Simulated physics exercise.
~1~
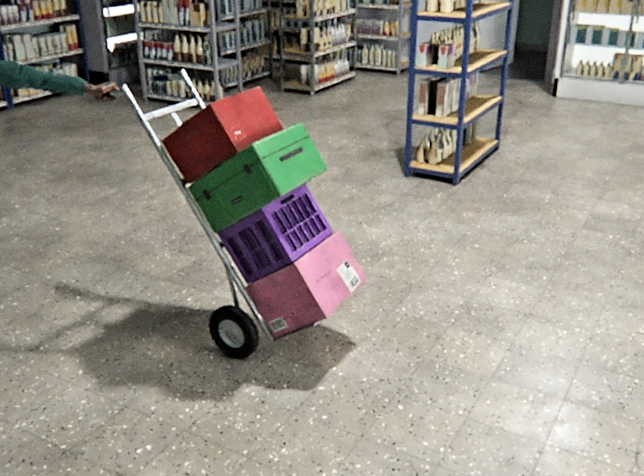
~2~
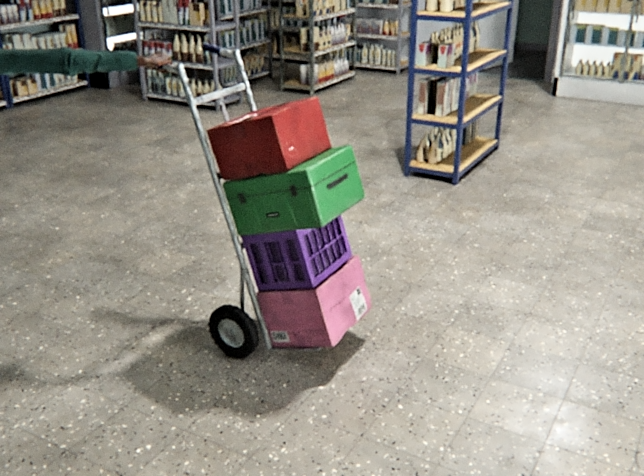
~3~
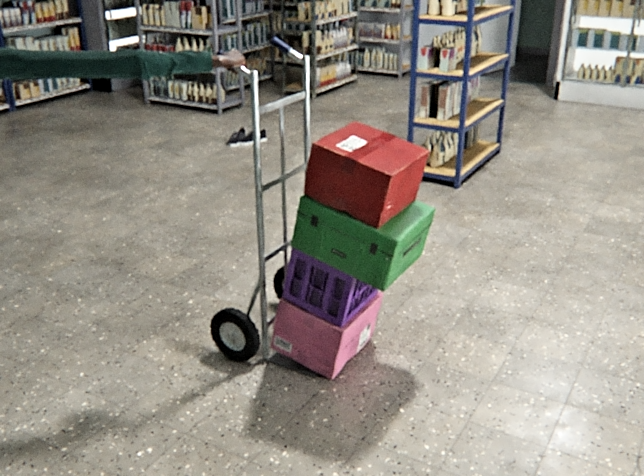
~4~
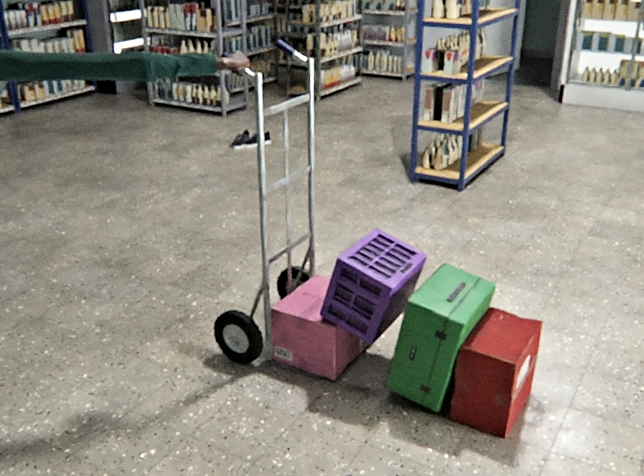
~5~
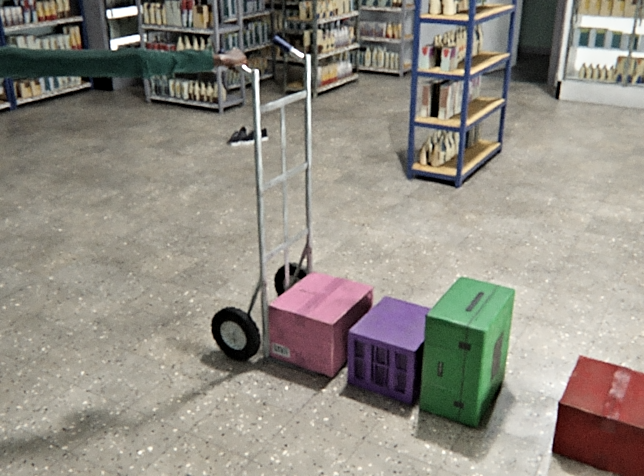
In a storeroom, an arm tips a loaded hand truck upright, spilling all but the pink box.
